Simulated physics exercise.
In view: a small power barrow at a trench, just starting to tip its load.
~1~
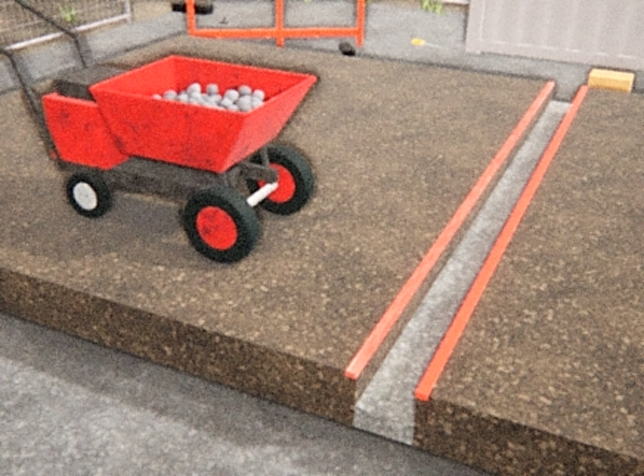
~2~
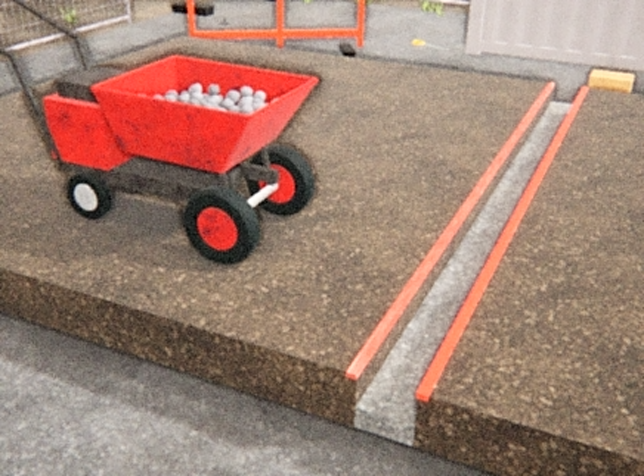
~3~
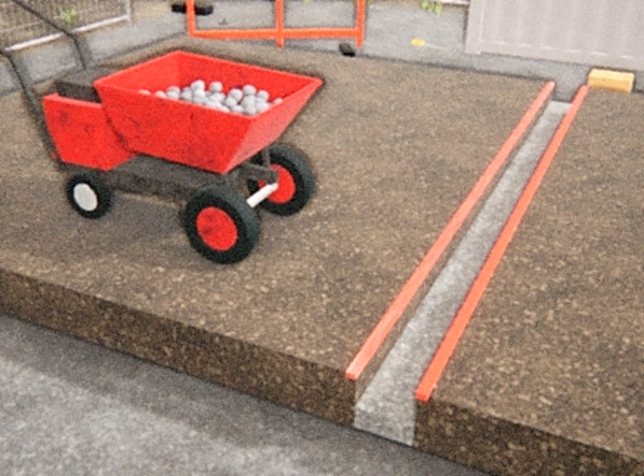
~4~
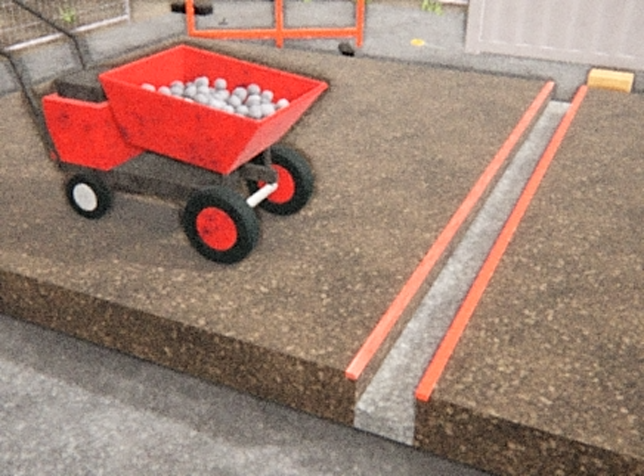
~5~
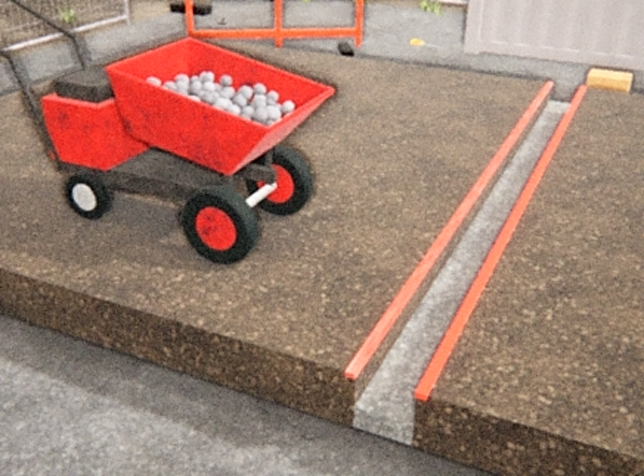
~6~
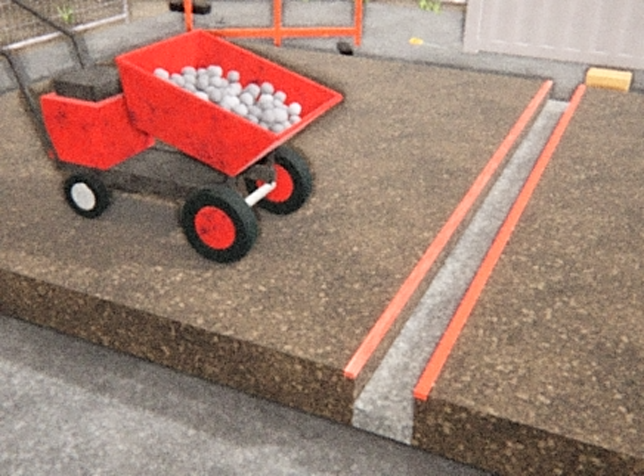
Beside a narrow trench, a red barrow's skip of grey cobbles gradually tilts toward the right.
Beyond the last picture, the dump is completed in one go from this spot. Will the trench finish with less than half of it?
Yes, less than half.
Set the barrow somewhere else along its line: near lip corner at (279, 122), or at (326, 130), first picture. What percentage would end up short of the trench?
About 20 per cent first, about 0 per cent second.
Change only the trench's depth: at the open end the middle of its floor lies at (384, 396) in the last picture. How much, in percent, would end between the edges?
About 30 per cent.
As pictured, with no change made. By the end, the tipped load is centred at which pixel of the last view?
I'd place the middle at about (410, 268).
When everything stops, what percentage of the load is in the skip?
Roughly 30 %.
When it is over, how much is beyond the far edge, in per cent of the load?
0 percent.
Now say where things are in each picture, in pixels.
Lip of the skip at (247, 116), level; top of the load at (207, 110), round cobbles; first edge of the trench at (378, 333); far edge at (444, 351), the trench under half as wide as the skip, and about half as deep as wide, in the first frame.
Lip of the skip at (249, 118), level; top of the load at (208, 111), in the second frame.
Lip of the skip at (253, 120), tipped barely; top of the load at (203, 103), in the third frame.
Lip of the skip at (260, 125), tipped a little; top of the load at (199, 102), in the fourth frame.
Lip of the skip at (268, 131), tipped a little; top of the load at (195, 91), in the fifth frame.
Lip of the skip at (278, 138), tipped clearly; top of the load at (187, 91); first edge of the trench at (377, 332); far edge at (443, 350), in the sixth frame.
Soon, skip tipped steeply; all in the skip.
A while on, skip tipped right over; most in the skip; about a quarter short of the trench; a stray few in or heaped over the trench.
Towards the end, skip tipped right over; about a quarter in the skip; about half short of the trench; about a quarter in or heaped over the trench; a stray few beyond it.
Finally, skip tipped right over; about a quarter in the skip; about a third short of the trench; about a third in or heaped over the trench; a stray few beyond it.
